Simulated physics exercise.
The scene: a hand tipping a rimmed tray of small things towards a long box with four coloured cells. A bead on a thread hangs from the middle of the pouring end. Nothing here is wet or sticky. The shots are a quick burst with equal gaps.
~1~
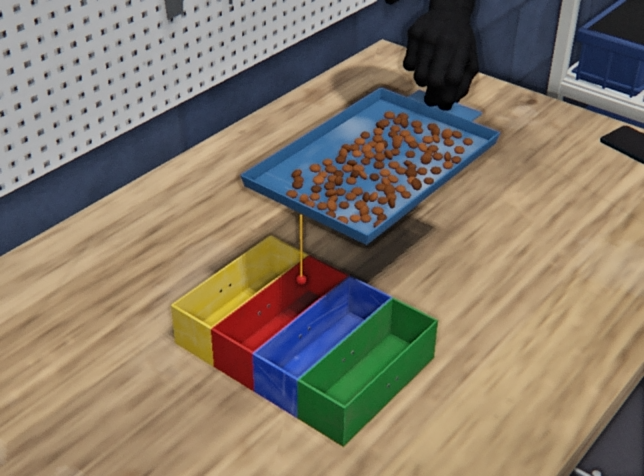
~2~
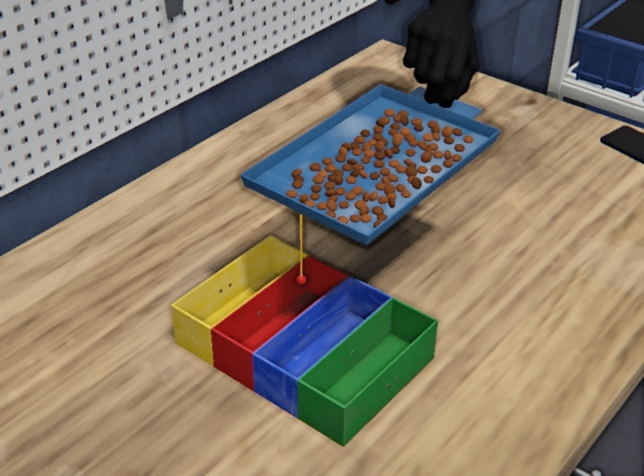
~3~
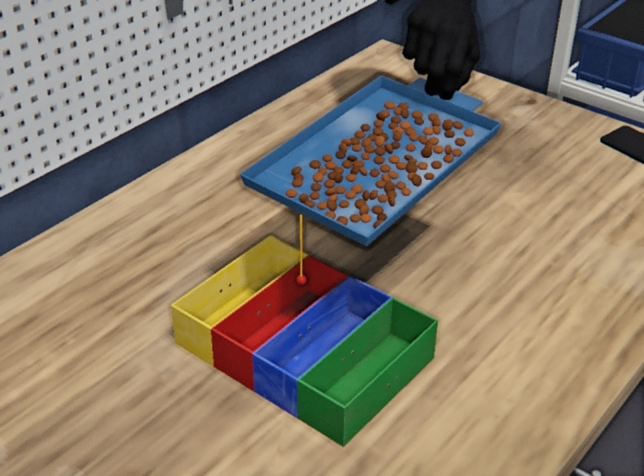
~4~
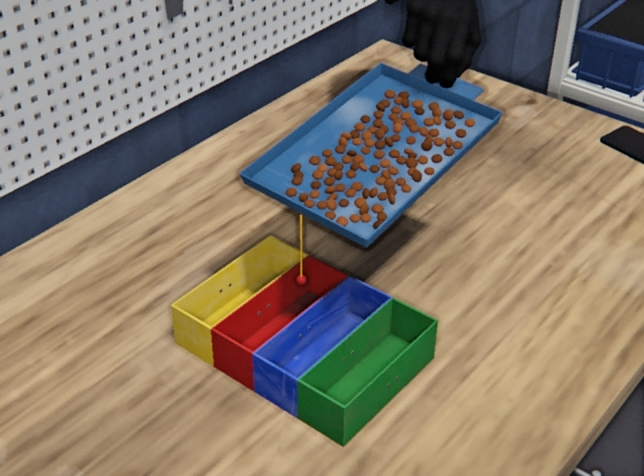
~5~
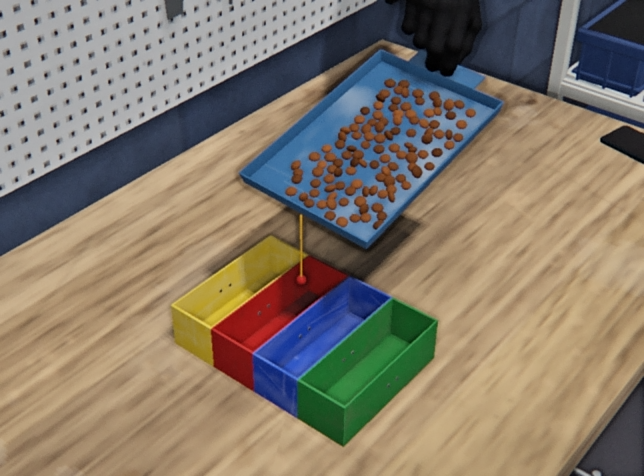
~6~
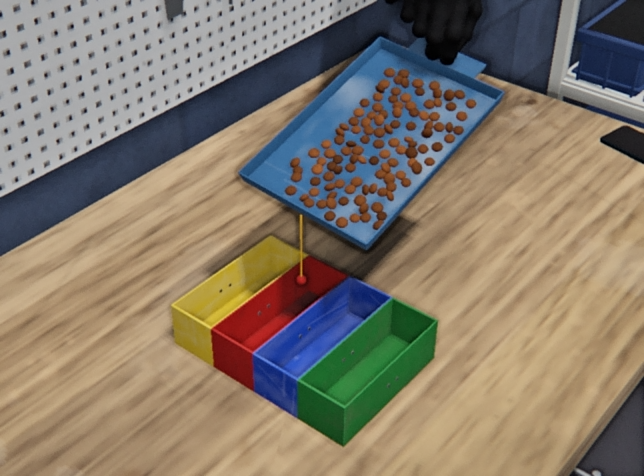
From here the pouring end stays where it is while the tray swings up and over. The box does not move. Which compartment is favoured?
Most goes to the blue cell.
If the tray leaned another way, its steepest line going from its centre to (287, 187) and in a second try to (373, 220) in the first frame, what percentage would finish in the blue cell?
Near 0 % and 60 %.
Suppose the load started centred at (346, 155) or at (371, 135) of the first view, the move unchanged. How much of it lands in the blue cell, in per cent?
First some 50, then 50 per cent.
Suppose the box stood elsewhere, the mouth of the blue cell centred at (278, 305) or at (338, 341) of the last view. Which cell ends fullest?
In turn: That green cell; the blue one.
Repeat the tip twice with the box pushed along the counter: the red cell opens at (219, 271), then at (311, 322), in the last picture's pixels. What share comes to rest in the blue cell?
Near 0 % and 50 %.
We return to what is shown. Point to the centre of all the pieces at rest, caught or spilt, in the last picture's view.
Roughly at (315, 370).
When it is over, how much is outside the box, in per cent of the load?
Near 0 %.
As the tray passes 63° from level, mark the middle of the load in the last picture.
Roughly at (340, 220).
Shortly afterwards, tray tipped steeply; the bulk on the tray; a little falling or outside the box.
Next, tray tipped past a quarter turn; a little on the tray; near half in the blue cell; near a quarter in the green cell; a little in the red cell; a little falling or outside the box.
Some moments later, tray tipped past a quarter turn; near two thirds in the blue cell; near a quarter in the green cell; a little in the red cell; only a few falling or outside the box.
In the end, tray tipped past a quarter turn; near two thirds in the blue cell; near a quarter in the green cell; a little in the red cell; none at all in the yellow cell; only a few outside the box.
